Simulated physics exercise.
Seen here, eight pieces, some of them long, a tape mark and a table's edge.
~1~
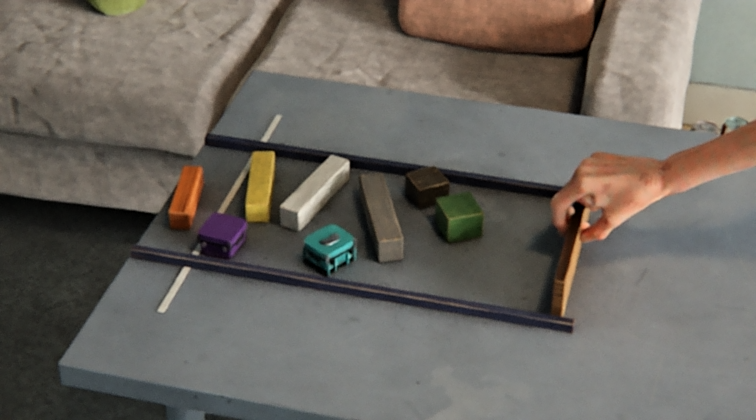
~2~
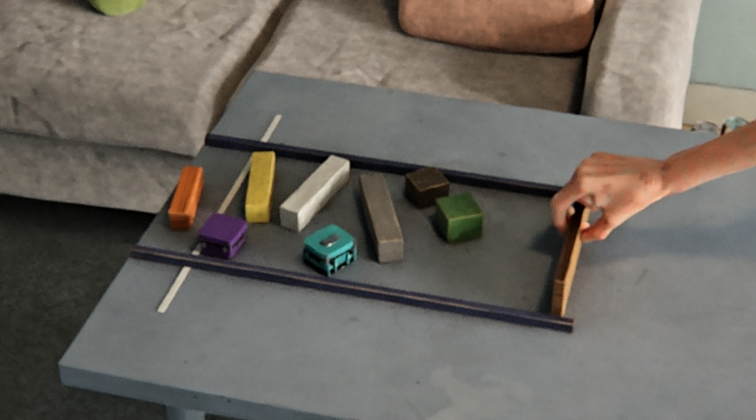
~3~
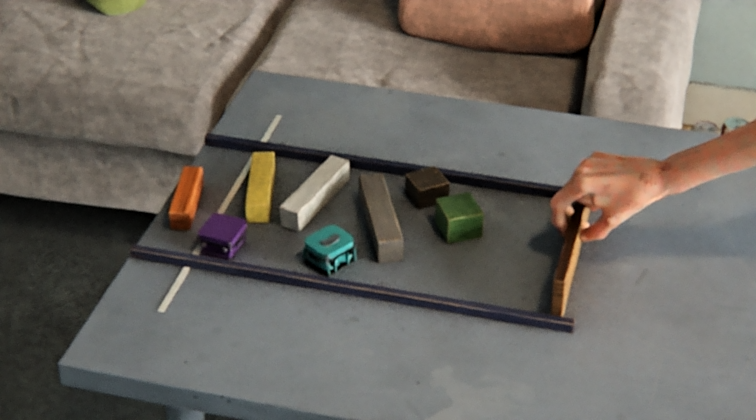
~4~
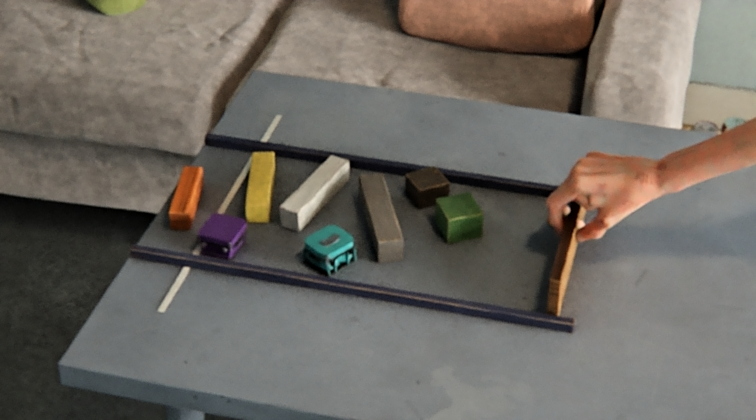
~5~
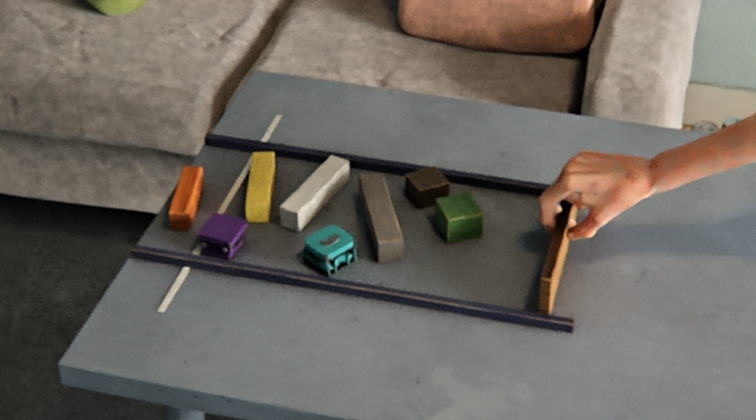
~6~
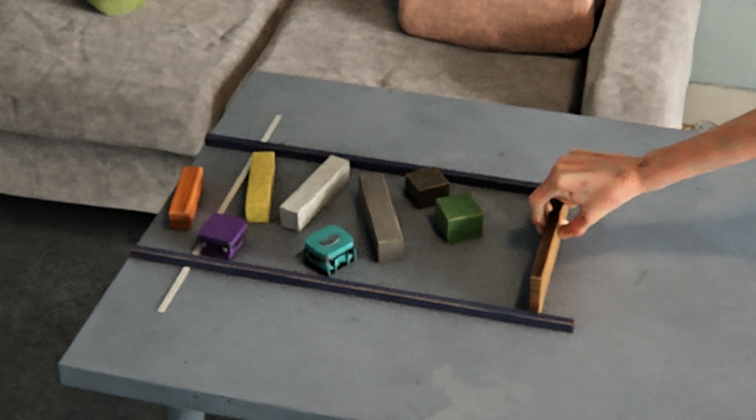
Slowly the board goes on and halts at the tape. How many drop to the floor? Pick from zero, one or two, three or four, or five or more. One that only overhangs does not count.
In the end the number that fall off is three or four.
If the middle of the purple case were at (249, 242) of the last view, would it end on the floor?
From there it falls.
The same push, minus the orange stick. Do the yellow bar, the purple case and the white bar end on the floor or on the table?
The yellow bar goes over; the purple case falls; the white bar tumbles off.
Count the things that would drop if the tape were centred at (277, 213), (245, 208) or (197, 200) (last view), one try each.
It would be 1, 3 and 6.
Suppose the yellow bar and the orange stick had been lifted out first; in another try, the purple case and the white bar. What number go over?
Fallen: 2, and 2 in the other try.
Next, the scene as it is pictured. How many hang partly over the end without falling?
The number is 2.
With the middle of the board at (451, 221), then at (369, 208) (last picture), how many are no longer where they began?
1 and 5.
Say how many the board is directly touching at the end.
In contact: 3.
Early on, none off yet; orange stick at rest near (186, 198); purple case at rest near (223, 237); yellow bar at rest near (261, 187).
Finally, the number that fall off is three or four; lost, white bar, yellow bar, purple case and orange stick.
